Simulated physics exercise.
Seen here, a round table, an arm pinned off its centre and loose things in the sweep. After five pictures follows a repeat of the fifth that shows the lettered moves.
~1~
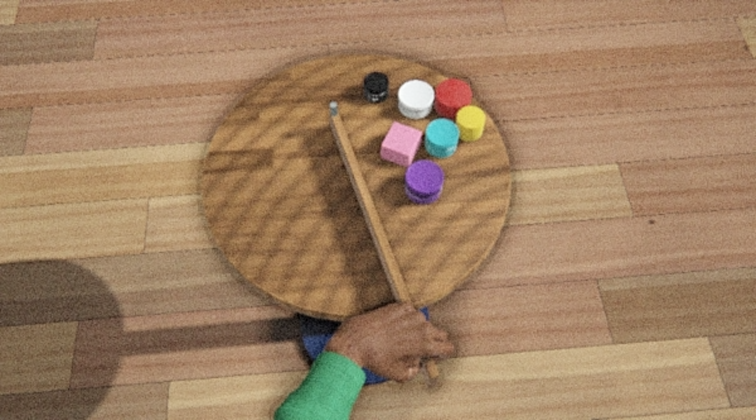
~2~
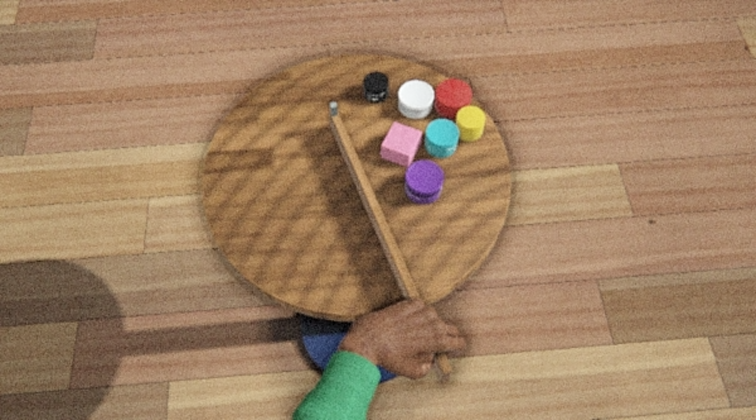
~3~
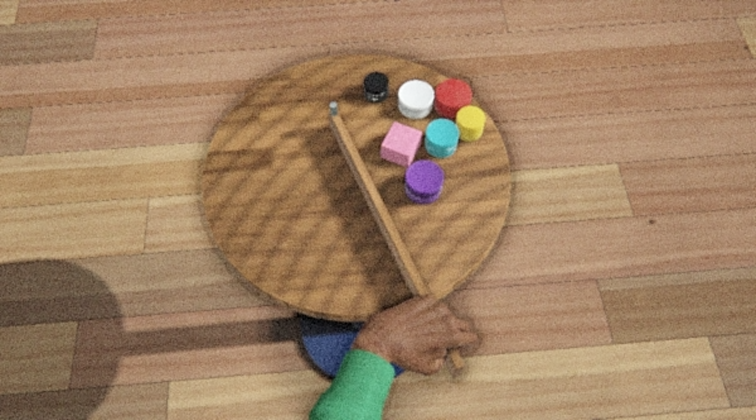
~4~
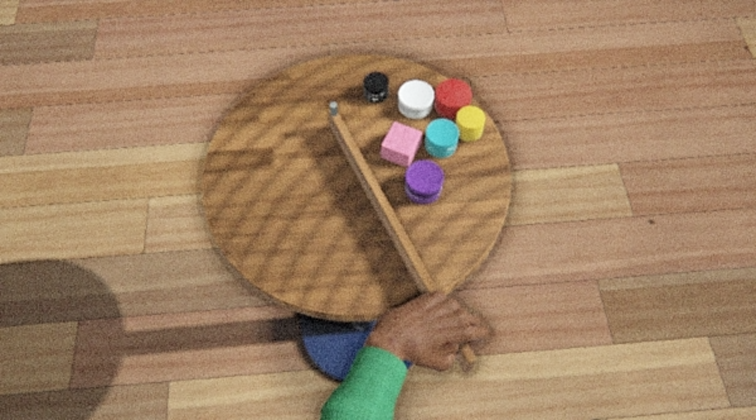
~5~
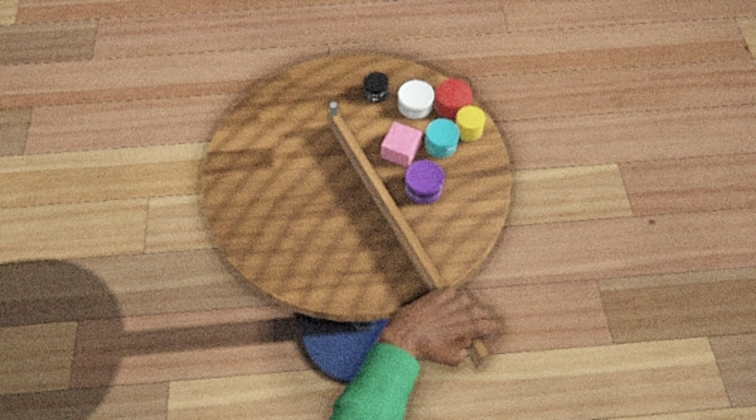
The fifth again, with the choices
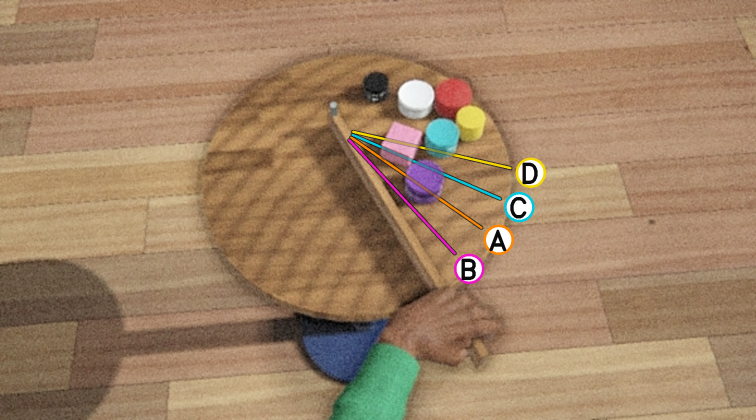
On a round wooden table, a green-sleeved hand slowly swinging the near end of a pinned wooden arm rightward, coloured pots staying still.
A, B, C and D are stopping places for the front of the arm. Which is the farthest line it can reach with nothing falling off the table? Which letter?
No farther than D.
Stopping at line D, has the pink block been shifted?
By then, yes.
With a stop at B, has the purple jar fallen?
No.
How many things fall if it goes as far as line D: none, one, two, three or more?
The count is none.
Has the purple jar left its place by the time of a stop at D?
Yes.
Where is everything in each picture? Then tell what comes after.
In the first frame, white jar (416, 100); black tub (376, 87); yellow pot (470, 124).
In the second frame, arm (366, 188); purple jar (424, 183).
In the third frame, arm (370, 186); red tin (453, 99).
In the fourth frame, arm (374, 185); white jar (416, 100).
In the fifth frame, arm (377, 183); yellow pot (470, 124); purple jar (424, 183); turquoise tub (442, 139).
On the marked copy, A at (414, 181); B at (399, 194); C at (424, 166); D at (430, 150).
Taking D. A third of the way, arm (401, 168); purple jar (431, 177); red tin (453, 99).
Two thirds of the way, arm (418, 149); yellow pot (473, 121); turquoise tub (445, 127).
When it is over, arm (425, 134); yellow pot (478, 113); red tin (450, 89); nothing has fallen.
As for the rest, A is safe but short; B is safe but short; C is safe but short.
